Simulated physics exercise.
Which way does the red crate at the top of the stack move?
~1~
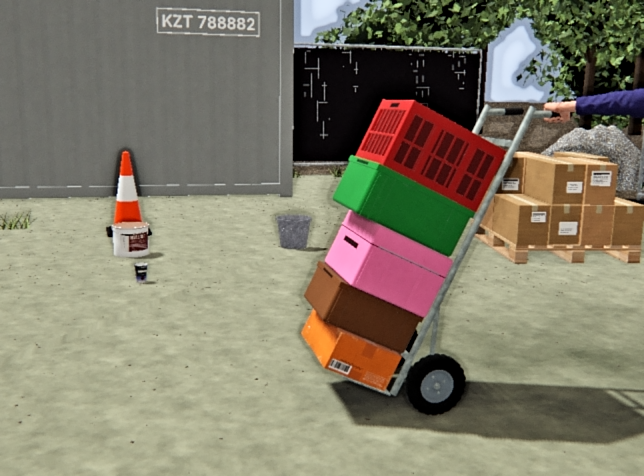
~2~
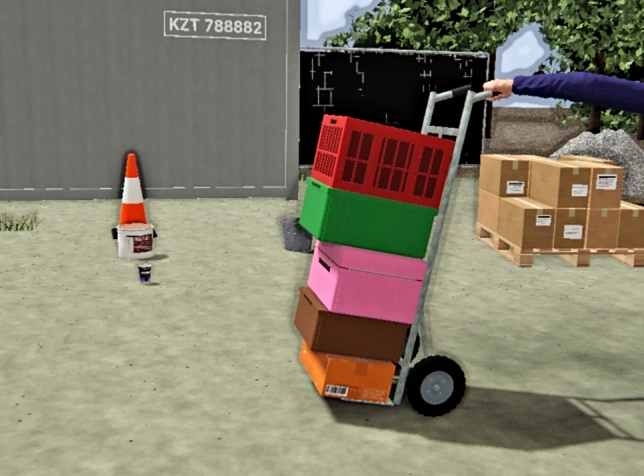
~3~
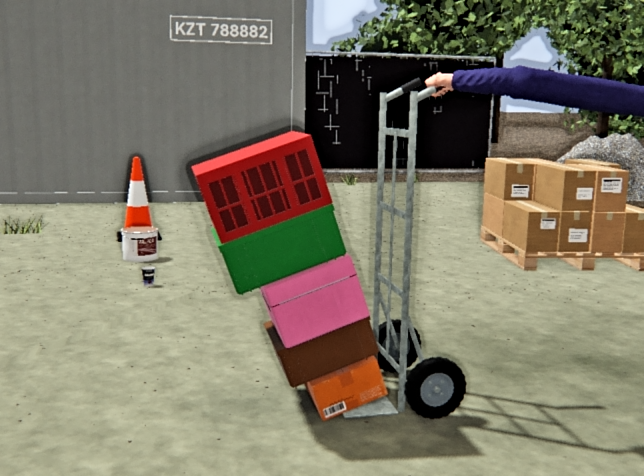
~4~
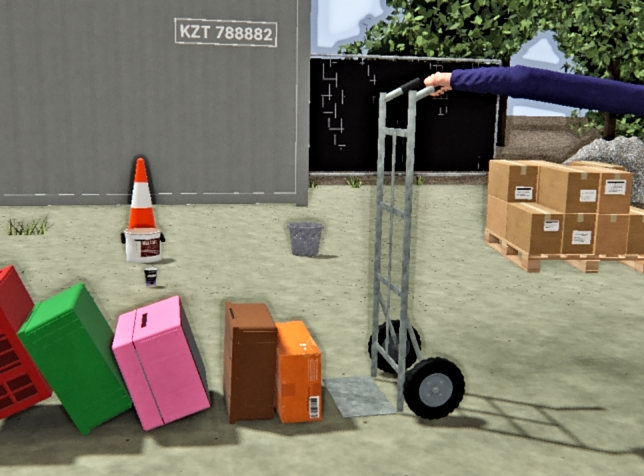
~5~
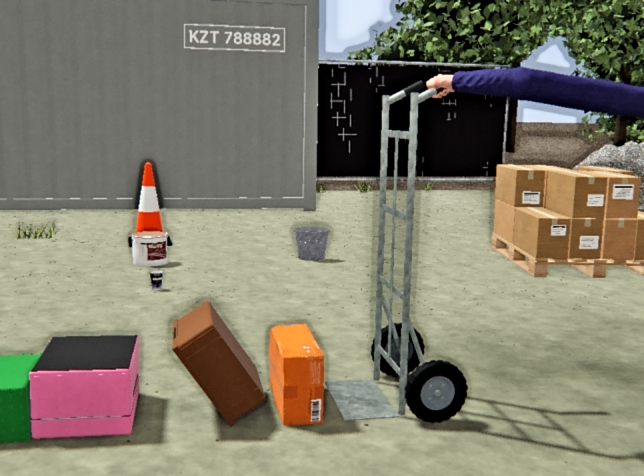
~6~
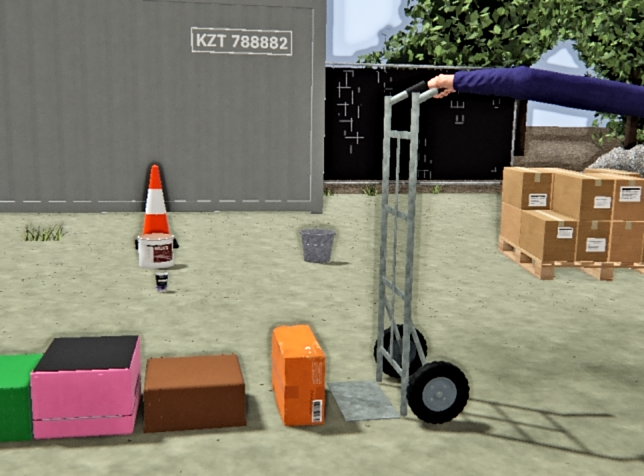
The red crate moves to the left, toppling away from the hand truck and ending up out of view.
